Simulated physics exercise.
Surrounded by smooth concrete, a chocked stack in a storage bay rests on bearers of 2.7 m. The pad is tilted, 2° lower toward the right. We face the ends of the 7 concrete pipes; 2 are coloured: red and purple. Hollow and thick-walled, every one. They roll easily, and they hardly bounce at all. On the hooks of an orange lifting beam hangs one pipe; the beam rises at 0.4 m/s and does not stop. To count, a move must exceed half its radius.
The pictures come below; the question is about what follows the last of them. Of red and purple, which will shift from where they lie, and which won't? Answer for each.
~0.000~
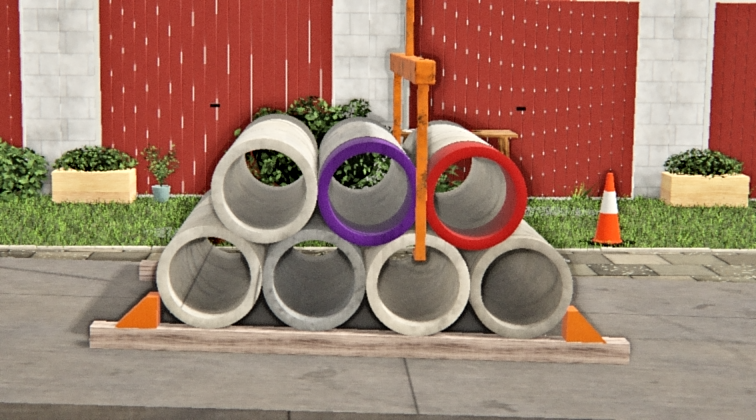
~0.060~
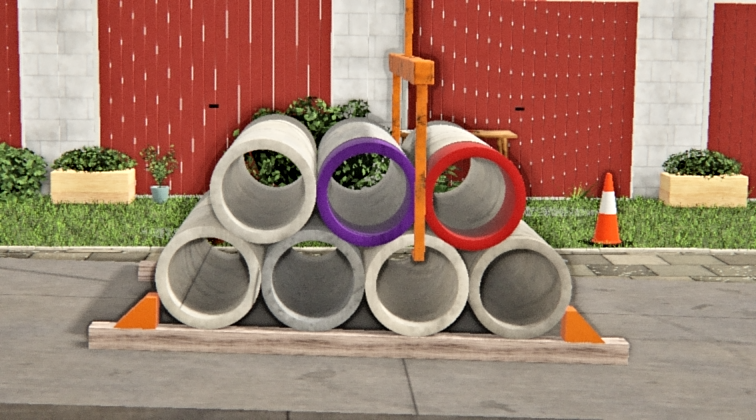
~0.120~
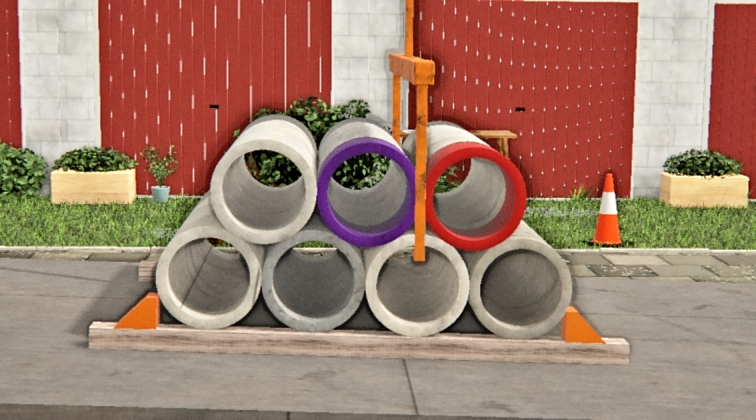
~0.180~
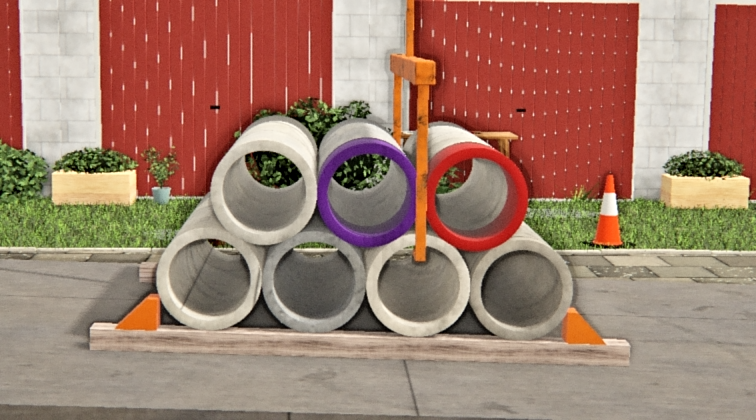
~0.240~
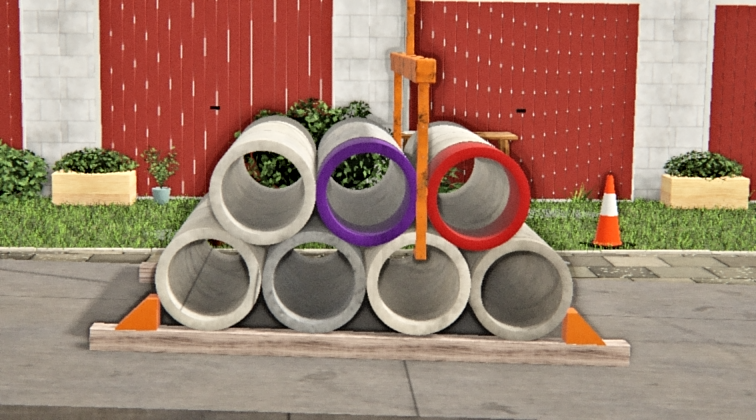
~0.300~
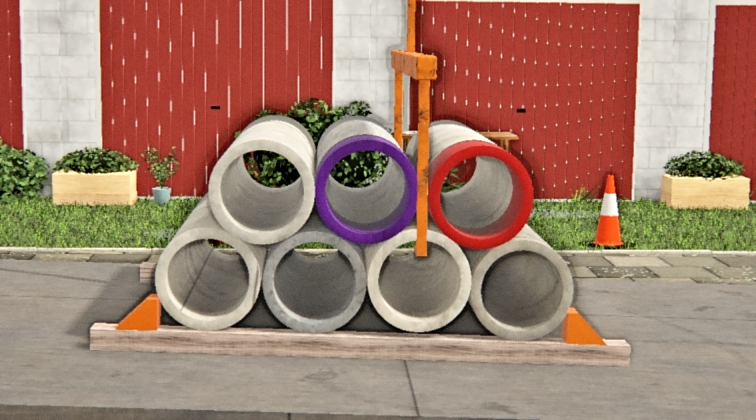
Red pipe will, purple will.
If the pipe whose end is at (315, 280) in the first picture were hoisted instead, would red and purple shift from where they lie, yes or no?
In that case red would not do so, purple would do so.
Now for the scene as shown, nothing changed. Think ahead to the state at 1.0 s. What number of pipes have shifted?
Tally by then: 2.
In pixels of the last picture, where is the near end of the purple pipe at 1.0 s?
Position: About (365, 159).
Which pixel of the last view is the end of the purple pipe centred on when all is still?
It comes to rest at about (427, 252).
By 1.0 s, red is 36 cm further right and 5 cm higher; purple is 3 cm further left and 19 cm higher; 2 others dislodged.
By 1.8 s, red is off the right end of the bearers; purple is 22 cm further right and 16 cm lower; 2 others dislodged.
Finally (2.7 s), red is off the right end of the bearers; purple is 29 cm further right and 28 cm lower; 2 others dislodged.
